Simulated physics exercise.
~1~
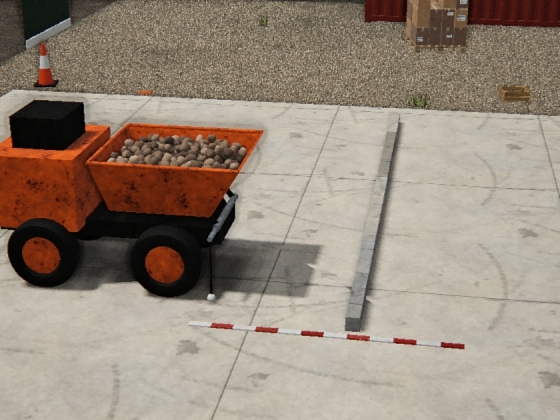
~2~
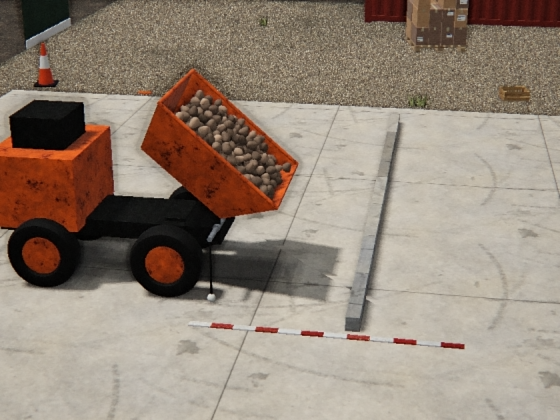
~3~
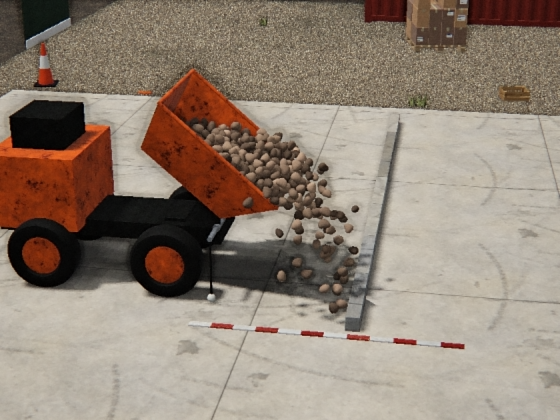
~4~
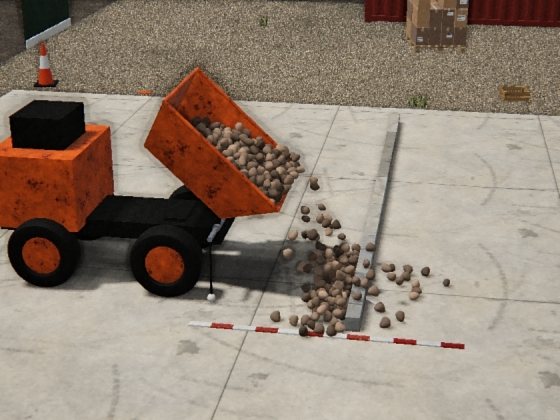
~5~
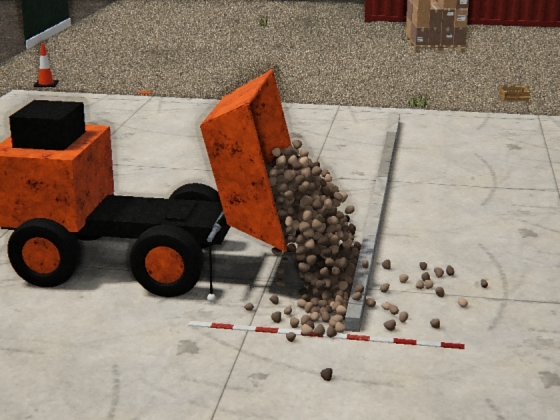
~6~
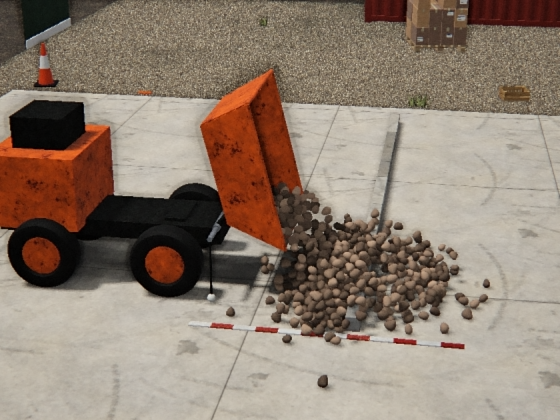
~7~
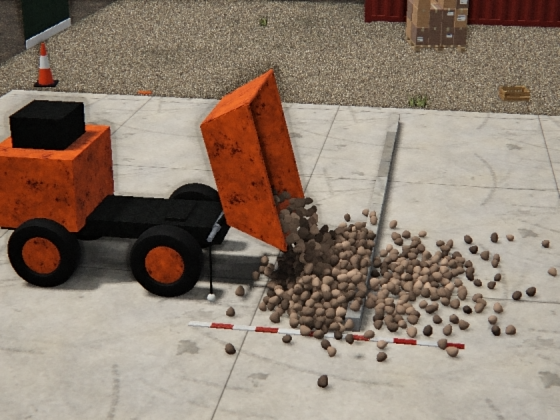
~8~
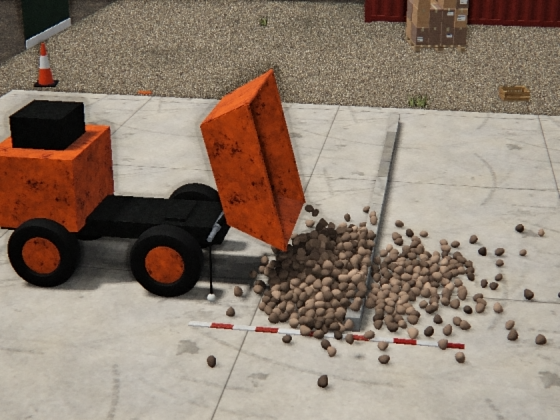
An orange dumper tips its skip and pours rounded cobbles, some spilling over the kerb.
